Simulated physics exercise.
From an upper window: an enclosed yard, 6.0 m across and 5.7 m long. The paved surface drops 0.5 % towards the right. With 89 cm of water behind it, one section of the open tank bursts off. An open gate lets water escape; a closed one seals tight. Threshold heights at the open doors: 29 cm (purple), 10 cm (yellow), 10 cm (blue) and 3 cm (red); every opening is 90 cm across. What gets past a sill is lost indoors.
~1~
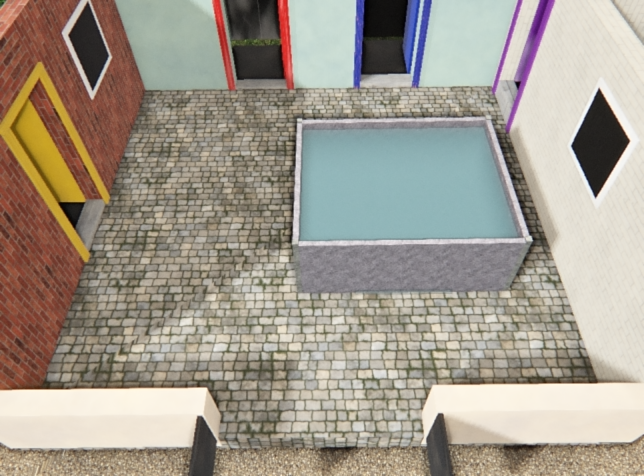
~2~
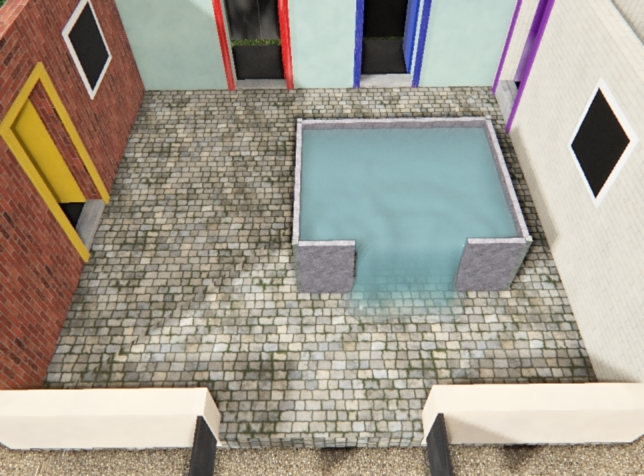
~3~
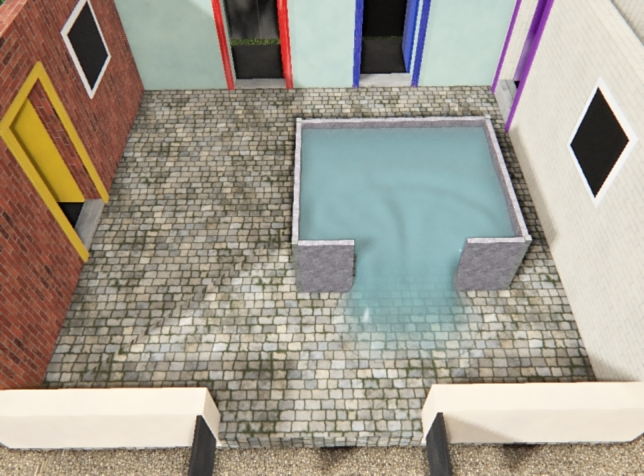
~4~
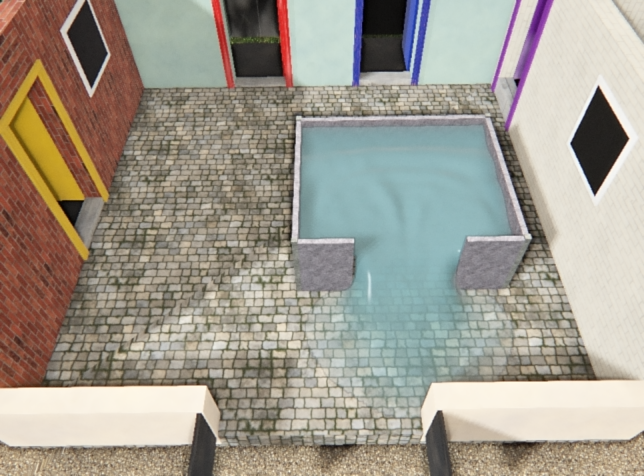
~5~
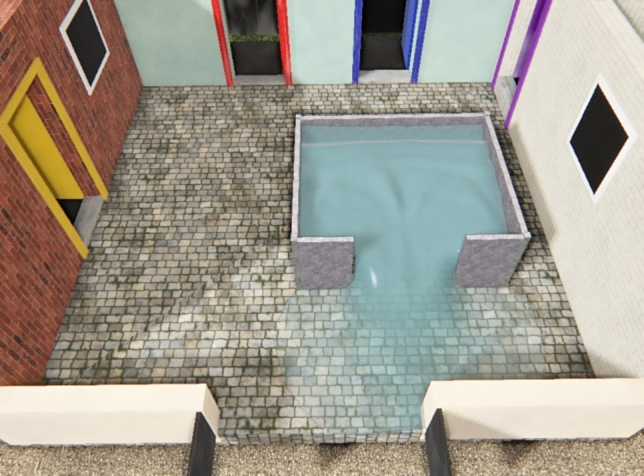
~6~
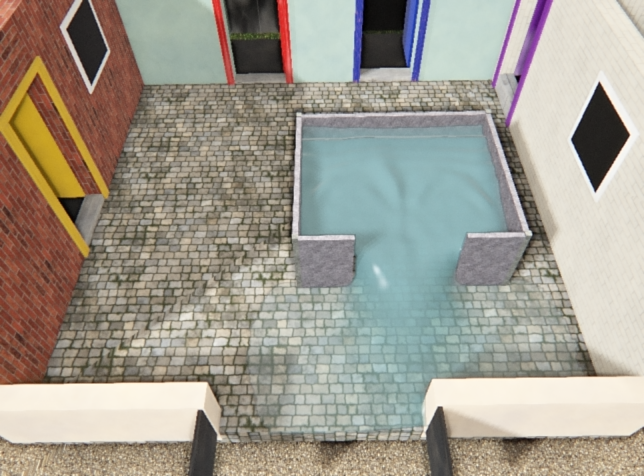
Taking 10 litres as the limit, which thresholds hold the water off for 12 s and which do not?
Within that time: At the purple door it does not reach the limit; at the yellow door it stays under the limit; at the blue door it does not reach the limit; at the red door it stays under the limit.
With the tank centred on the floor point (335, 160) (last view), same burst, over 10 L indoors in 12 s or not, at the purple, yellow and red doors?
Against that limit: Purple not over, yellow not over, red over.
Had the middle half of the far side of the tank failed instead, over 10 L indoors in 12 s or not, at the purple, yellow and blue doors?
Then: Purple over, yellow under, blue past it.
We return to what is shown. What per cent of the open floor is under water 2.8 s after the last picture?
Some 35 per cent of it.
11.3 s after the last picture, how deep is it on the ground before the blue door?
Some 6.0 cm.
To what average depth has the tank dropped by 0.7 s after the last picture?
About 59 cm.
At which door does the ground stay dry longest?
The yellow one.
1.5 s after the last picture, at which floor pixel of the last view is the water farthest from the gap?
At about (34, 410).
Then, 0.7 s after the last picture water covers 20 % of the floor and is deepest (67 cm) near (598, 404); purple door not reached, yellow door not reached, blue door not reached, red door not reached.
Then, 1.5 s after the last picture water covers 25 % of the floor and is deepest (52 cm) near (598, 404); purple door not reached, yellow door not reached, blue door not reached, red door not reached.
Then, 2.8 s after the last picture water covers 35 % of the floor and is deepest (38 cm) near (488, 83); purple door 11 cm at the sill, 0 L in, yellow door not reached, blue door 4 cm at the sill, 0 L in, red door not reached.
Then, 6.3 s after the last picture water covers 75 % of the floor and is deepest (20 cm) near (598, 404); purple door 15 cm at the sill, 1 L in, yellow door not reached, blue door 9 cm at the sill, 1 L in, red door 4 cm at the sill, 0 L in.
Then, 11.3 s after the last picture water covers 95 % of the floor and is deepest (10 cm) near (598, 404); purple door 10 cm at the sill, 1 L in, yellow door 5 cm at the sill, 0 L in, blue door 6 cm at the sill, 2 L in, red door 3 cm at the sill, 1 L in.
